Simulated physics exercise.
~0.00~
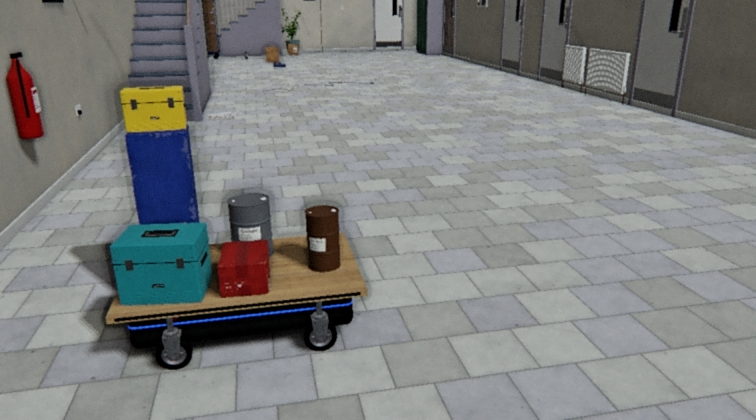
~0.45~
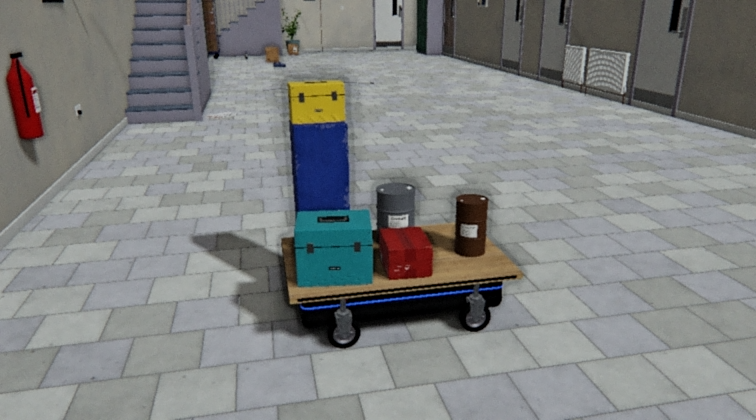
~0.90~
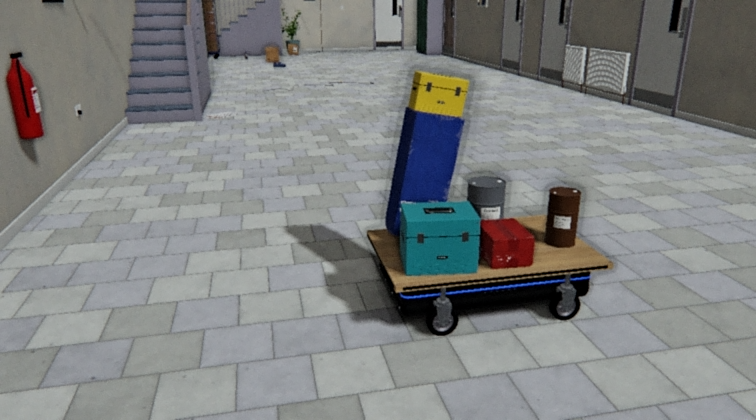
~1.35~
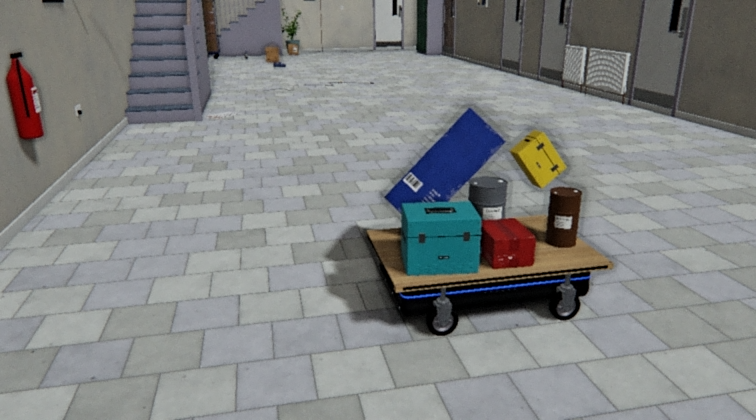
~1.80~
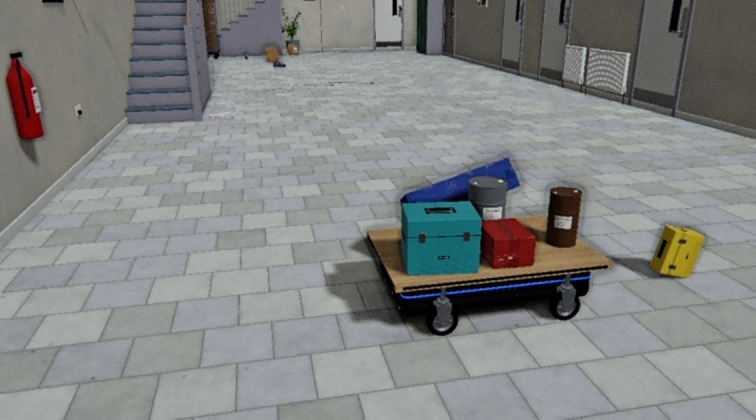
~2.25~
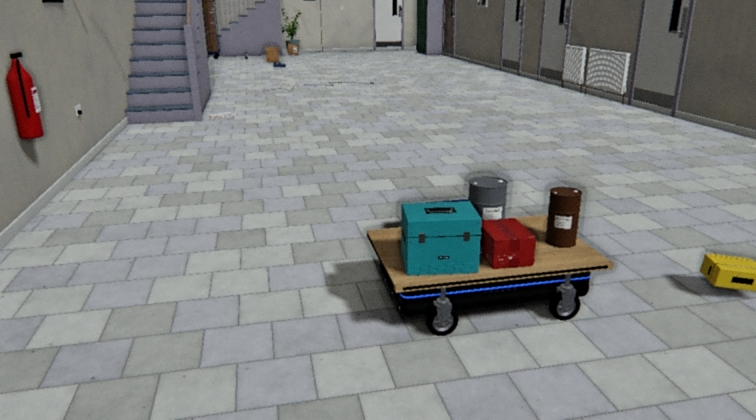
A flat wooden-topped cart rolls from left to right across a grey tiled hall, seen from a fixed, slightly raised viewpoint, with stairs and a fire extinguisher at the left. It carries a turquoise toolbox and a red box in front, grey and brown canisters behind and to the right, and a tall blue box topped by a yellow toolbox. As the cart comes to a halt, the blue box tips rightward. The yellow toolbox slides off and drops to the floor on the right, while the blue box topples behind the canisters and sinks from view. The other four items remain aboard the stationary cart.
